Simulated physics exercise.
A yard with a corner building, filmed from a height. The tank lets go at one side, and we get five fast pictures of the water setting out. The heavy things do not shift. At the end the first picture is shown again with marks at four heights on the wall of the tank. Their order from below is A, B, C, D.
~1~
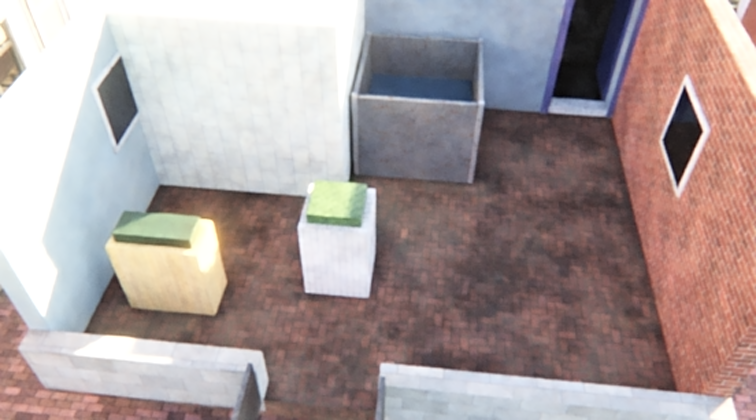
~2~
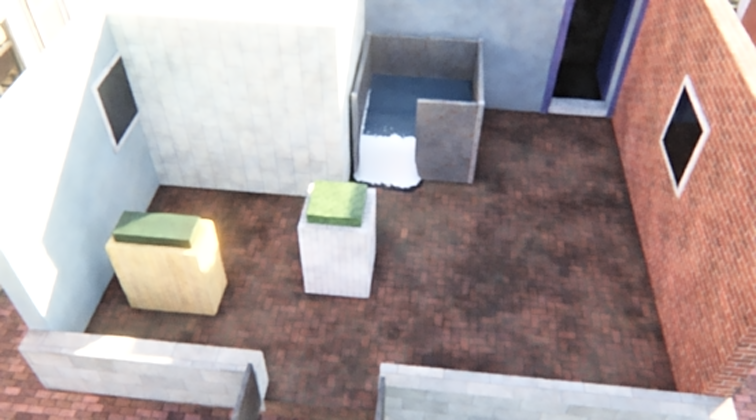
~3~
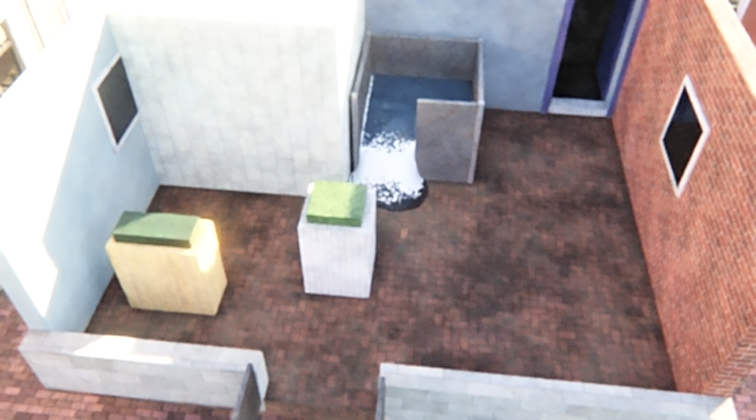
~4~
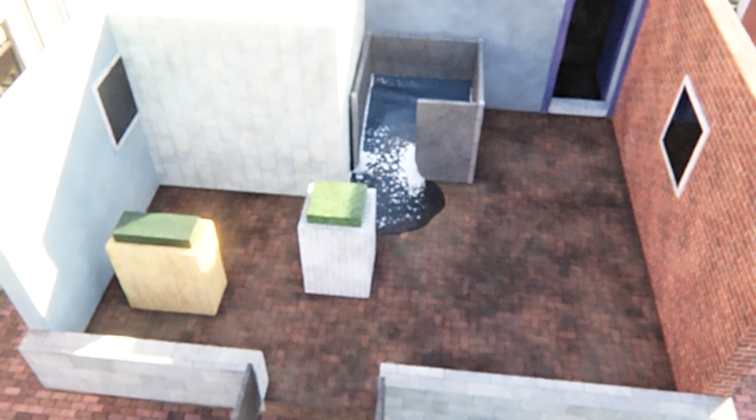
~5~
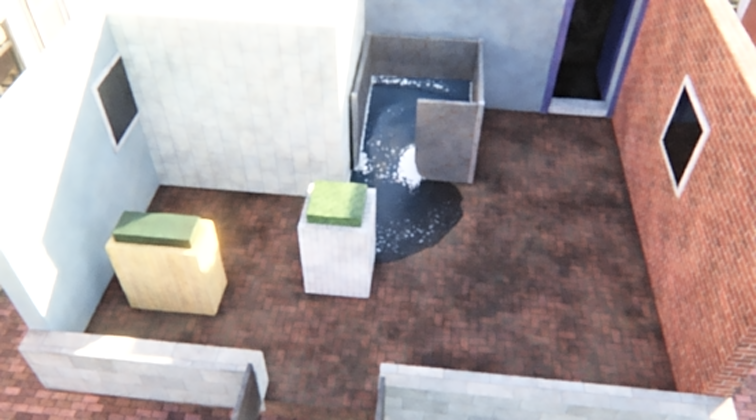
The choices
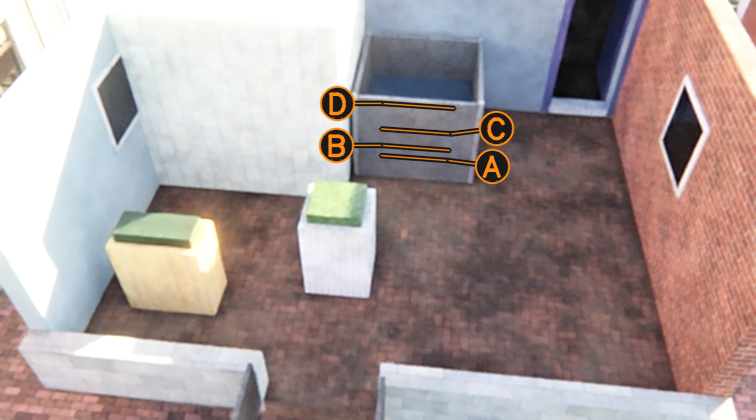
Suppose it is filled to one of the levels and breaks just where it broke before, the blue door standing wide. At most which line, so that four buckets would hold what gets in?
The limit is C.
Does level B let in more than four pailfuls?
No.
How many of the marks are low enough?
Three.
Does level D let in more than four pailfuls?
Yes, that goes wrong.
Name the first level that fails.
That would be D.
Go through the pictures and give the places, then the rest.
The first frame shows water in the tank at rest, its middle at (419, 106); foot of the blue doorway at (576, 115); open gate at (321, 355).
The second frame shows front seen at (417, 182), 1 % of the ground wet.
The third frame shows front seen at (410, 203), 3 % of the ground wet.
The fourth frame shows front seen at (398, 228), 5 % of the ground wet.
The fifth frame shows front seen at (396, 248), 8 % of the ground wet.
On the marked copy, A at (414, 158); B at (415, 147); C at (416, 131); D at (417, 105); from the bottom up A, B, C, D.
With A, nothing gets over.
With B, nothing gets over.
With C, a splash gets over, under a bucket.
With D, about 9 bucketfuls get in.
